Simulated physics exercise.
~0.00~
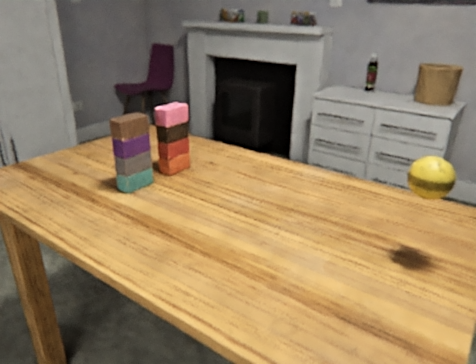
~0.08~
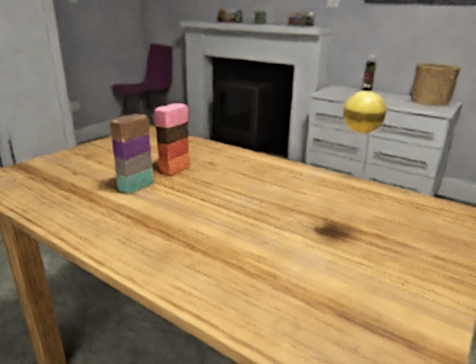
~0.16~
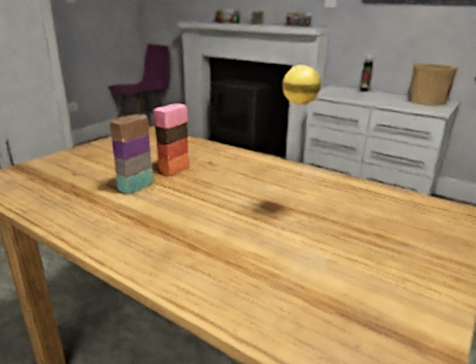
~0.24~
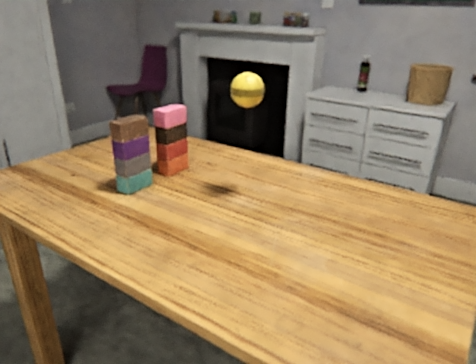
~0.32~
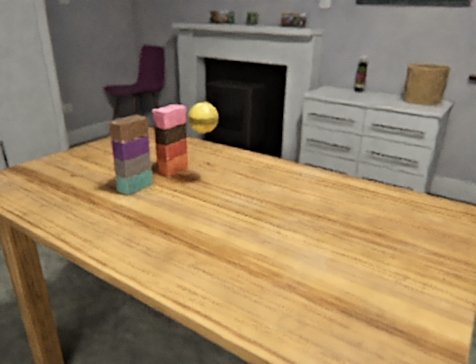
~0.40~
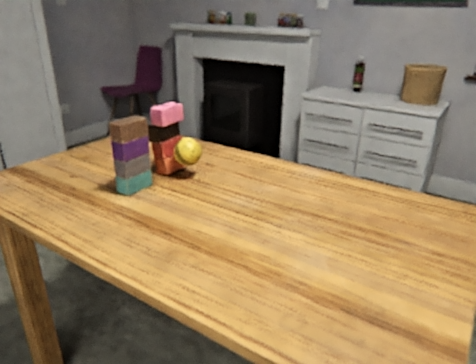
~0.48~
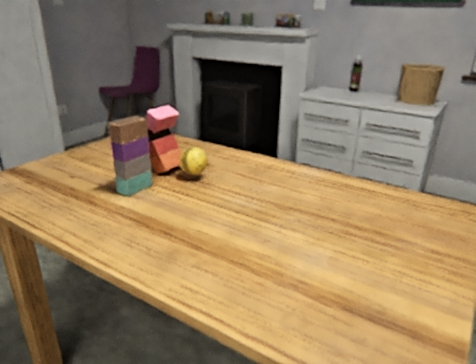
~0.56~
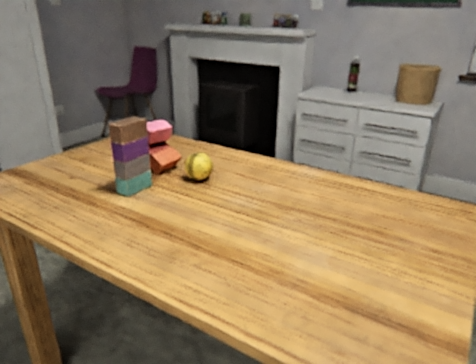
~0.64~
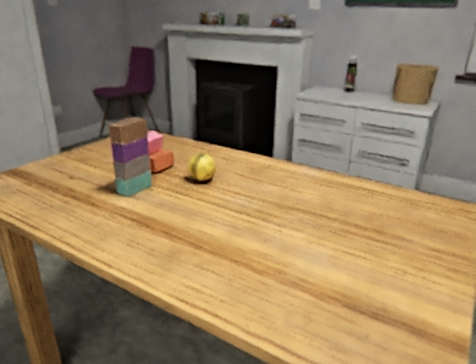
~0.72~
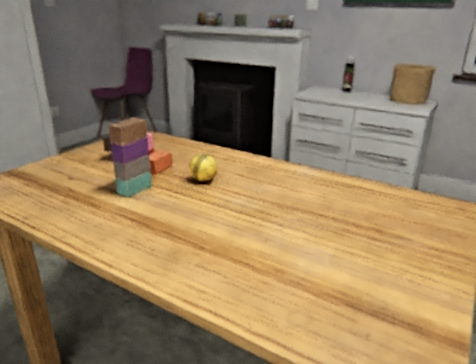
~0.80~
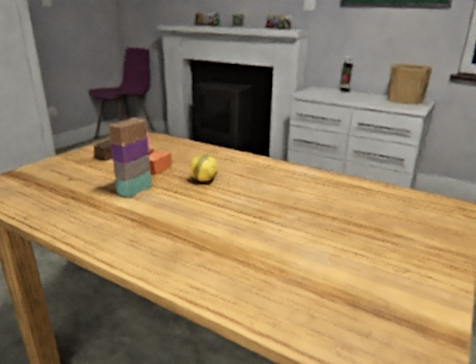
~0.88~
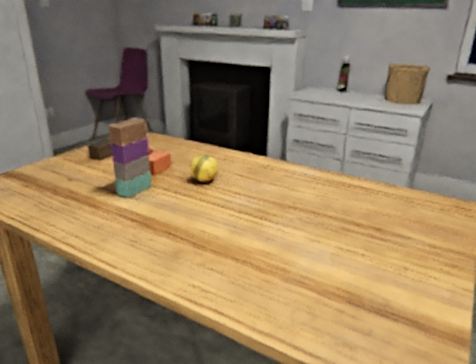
The clip opens on a wooden table with two small stacks of coloured blocks, while a yellow ball hangs in the air to the right, above its shadow. The ball sails left, rising a little and then dropping toward the rear stack. It strikes the red and orange blocks low down and falls back slightly to the right. The pink, black, red and orange blocks tip over and tumble behind the front stack. The ball settles on the table, and the front stack still stands, with the orange block and the dark block lying toppled beside it.
